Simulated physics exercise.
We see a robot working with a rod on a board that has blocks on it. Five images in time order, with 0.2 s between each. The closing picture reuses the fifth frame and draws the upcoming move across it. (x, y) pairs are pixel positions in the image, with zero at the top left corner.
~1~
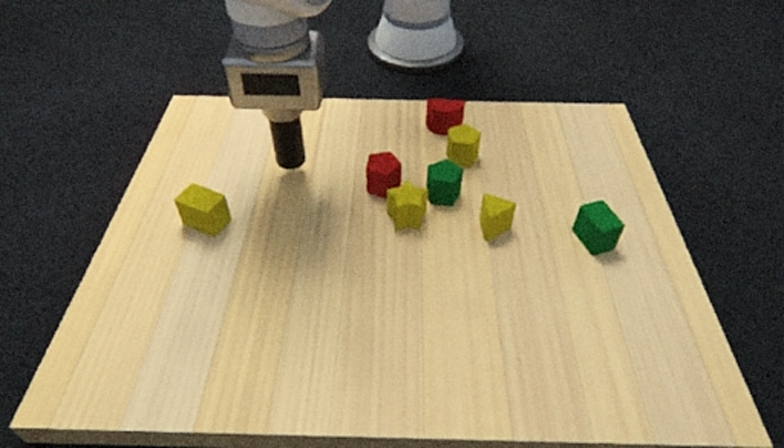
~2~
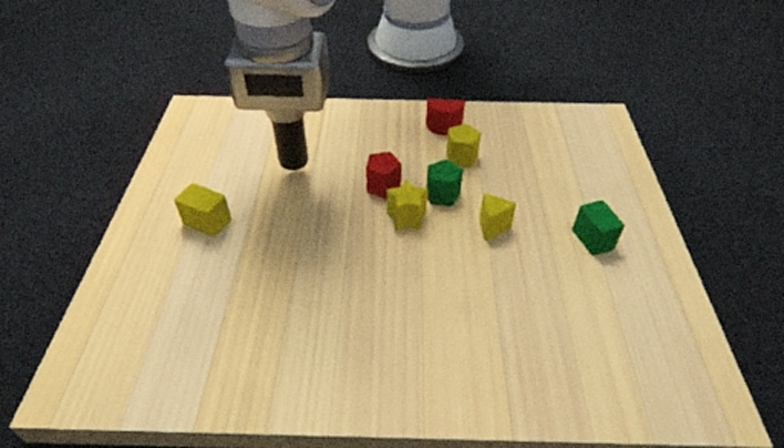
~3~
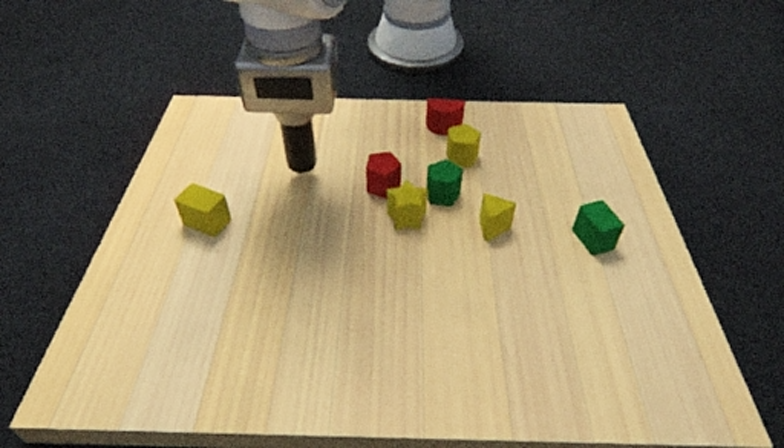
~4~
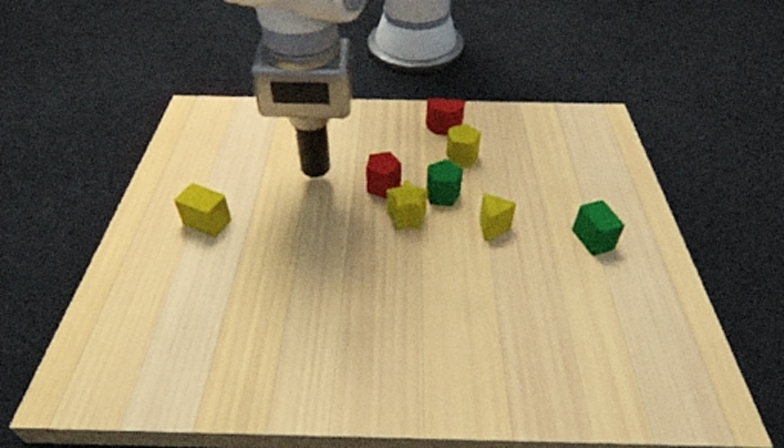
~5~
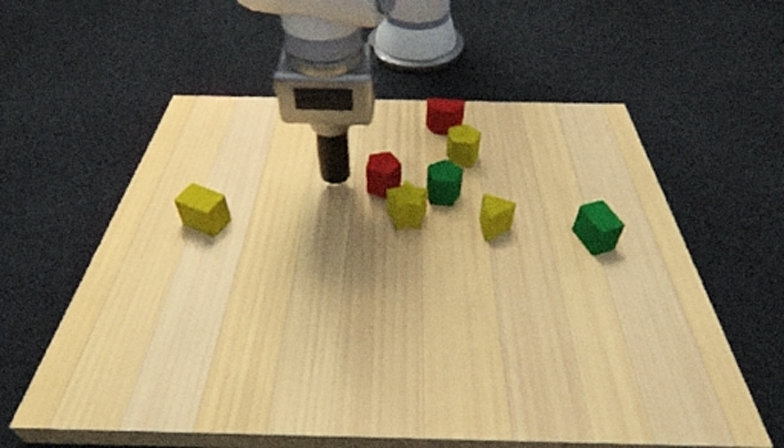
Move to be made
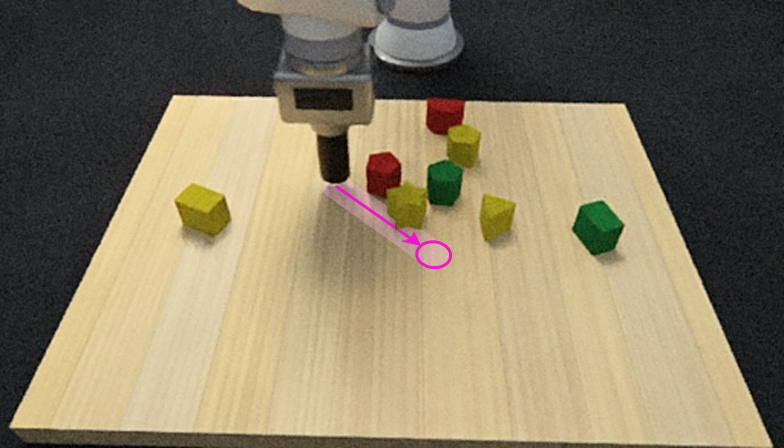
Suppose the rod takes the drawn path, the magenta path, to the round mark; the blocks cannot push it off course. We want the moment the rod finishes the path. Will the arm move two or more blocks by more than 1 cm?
No, that is not how it ends up.
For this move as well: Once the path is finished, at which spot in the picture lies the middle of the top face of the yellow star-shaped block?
Roughly at (444, 205).
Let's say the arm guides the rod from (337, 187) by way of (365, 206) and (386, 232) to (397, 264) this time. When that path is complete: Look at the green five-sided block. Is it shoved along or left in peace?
It will be resting on its spot.
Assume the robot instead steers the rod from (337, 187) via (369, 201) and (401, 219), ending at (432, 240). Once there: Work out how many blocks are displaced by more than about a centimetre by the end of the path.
The answer is two blocks.
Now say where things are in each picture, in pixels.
Tip of the rod at (291, 161), middles of tops, red five-sided block at (383, 162), yellow star-shaped block at (408, 193), in the first picture.
Rod at (294, 162), nothing pushed, in the second picture.
Rod at (302, 165), nothing pushed, in the third picture.
Rod at (316, 169), nothing pushed, in the fourth picture.
Rod at (336, 175), red five-sided block at (383, 162), yellow star-shaped block at (408, 193), in the fifth picture.
The line goes from (337, 187) to (434, 254).
What follows on the original path. One third of the way, rod at (366, 196); nothing pushed yet.
Two thirds of the way, rod at (399, 219); yellow star-shaped block at (434, 200), turned 50° anticlockwise.
At the end, rod at (435, 243); red five-sided block unmoved; yellow star-shaped block at (444, 205), turned 110° anticlockwise.
